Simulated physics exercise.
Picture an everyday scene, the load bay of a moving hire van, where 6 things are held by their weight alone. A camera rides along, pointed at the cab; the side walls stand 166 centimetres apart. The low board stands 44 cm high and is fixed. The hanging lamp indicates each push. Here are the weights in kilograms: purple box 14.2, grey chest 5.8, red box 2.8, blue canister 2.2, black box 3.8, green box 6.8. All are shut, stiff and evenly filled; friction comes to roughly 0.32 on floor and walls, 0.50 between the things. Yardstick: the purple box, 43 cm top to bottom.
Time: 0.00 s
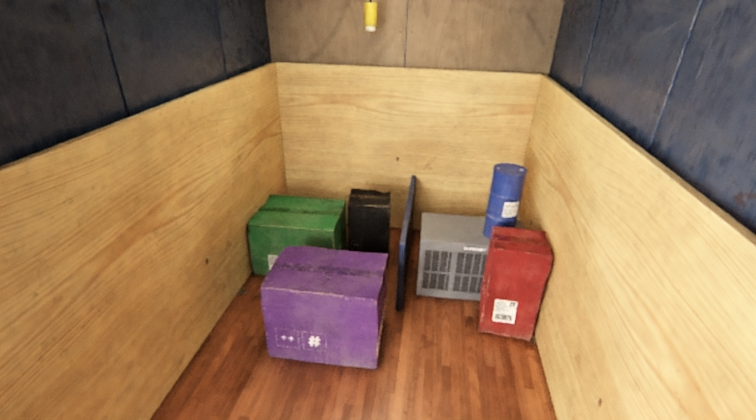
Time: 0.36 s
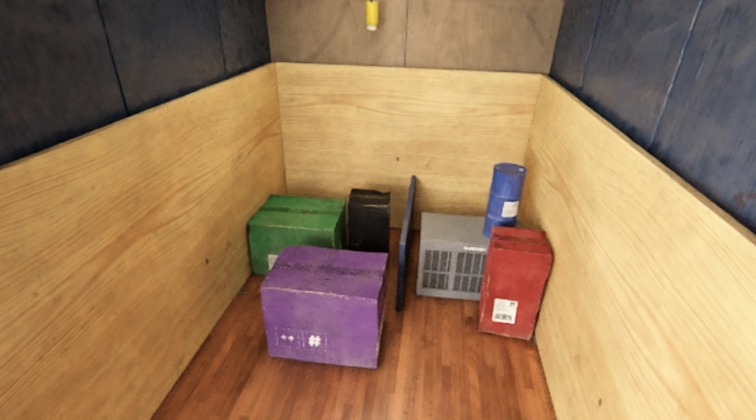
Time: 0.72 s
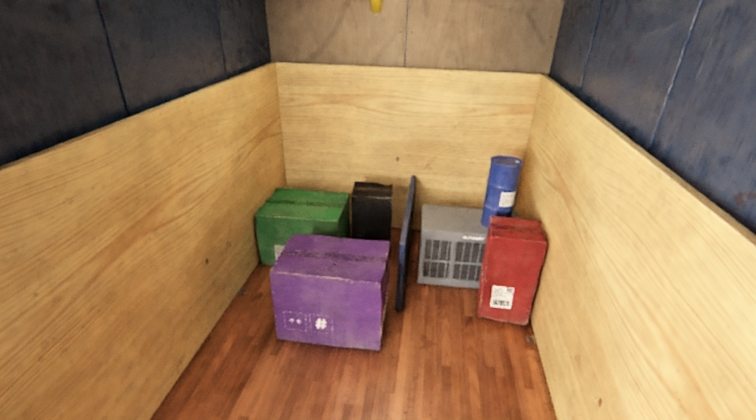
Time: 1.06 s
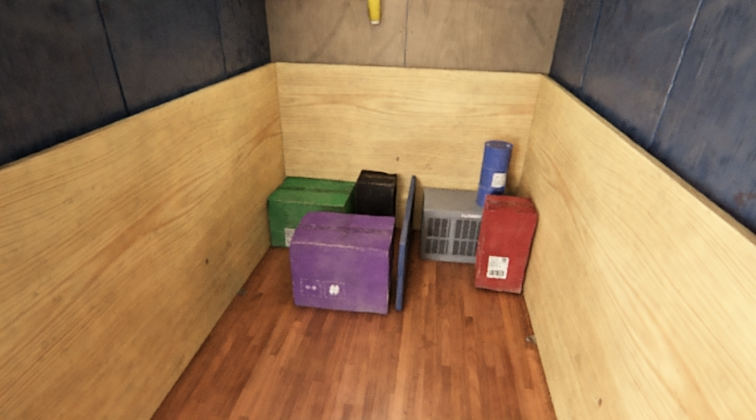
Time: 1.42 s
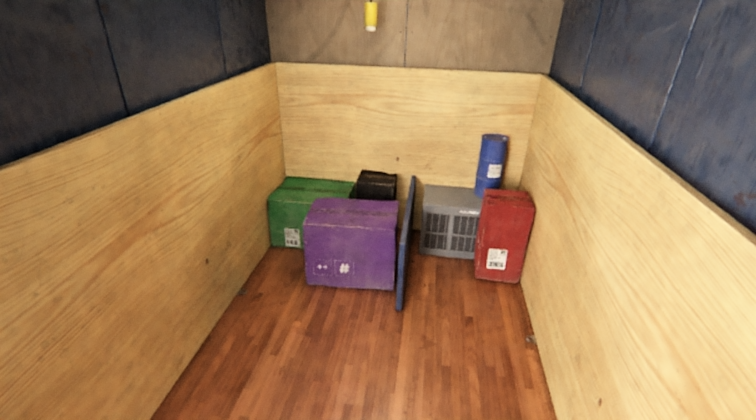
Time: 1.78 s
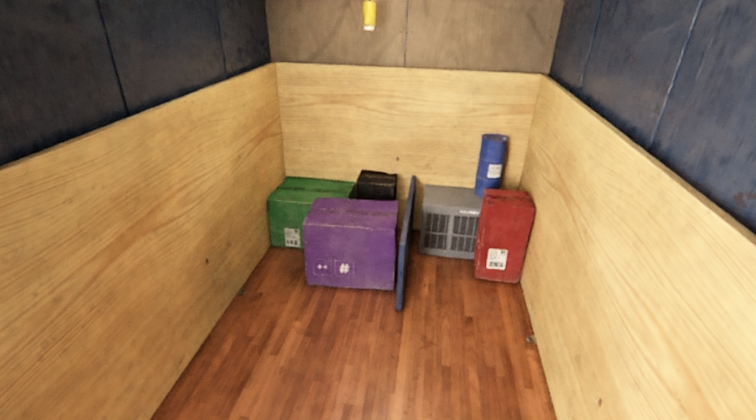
The purple, green, black and red boxes, the grey chest and the blue canister slid forwards across the wooden floor towards the far wall, the purple one also shifting right, then all sat still.
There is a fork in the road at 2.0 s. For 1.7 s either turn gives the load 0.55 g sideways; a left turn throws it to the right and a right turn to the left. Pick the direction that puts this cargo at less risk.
The left one.
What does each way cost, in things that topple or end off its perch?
With a left turn it's 0; with a right turn it's 1.
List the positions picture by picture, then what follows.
In the first picture, smooth; purple box (329, 304); grey chest (469, 257).
In the second picture, push 0.45 g forwards; black box (370, 229); green box (301, 236).
In the third picture, push 0.45 g forwards; blue canister (501, 193) moved 12 cm; red box (509, 271) moved 11 cm.
In the fourth picture, push 0.43 g forwards; red box (503, 244) moved 37 cm; black box (376, 207) moved 32 cm.
In the fifth picture, smooth; blue canister (491, 166) moved 53 cm; red box (501, 236) moved 46 cm.
In the sixth picture, smooth; purple box (354, 242) moved 57 cm; grey chest (465, 222) moved 42 cm.
Turning left. At 2.38 s, push 0.55 g right; purple box moved 57 cm near (359, 243); grey chest moved 42 cm near (471, 223); blue canister moved 53 cm.
After 2.48 s, push 0.55 g right; purple box moved 57 cm near (359, 243); grey chest moved 43 cm near (472, 223); blue canister moved 53 cm.
After 2.58 s, push 0.55 g right; purple box moved 57 cm near (359, 243); grey chest moved 43 cm near (472, 223); blue canister 6° off upright.
In the end (4.5 s), not toppled but over 15 cm from the start, purple box, grey chest, red box, blue canister, black box and green box. In the last view, purple box near (359, 243), grey chest near (472, 223).
Turning right instead, blue canister tipped over or off its perch, 1 of 6 in all.
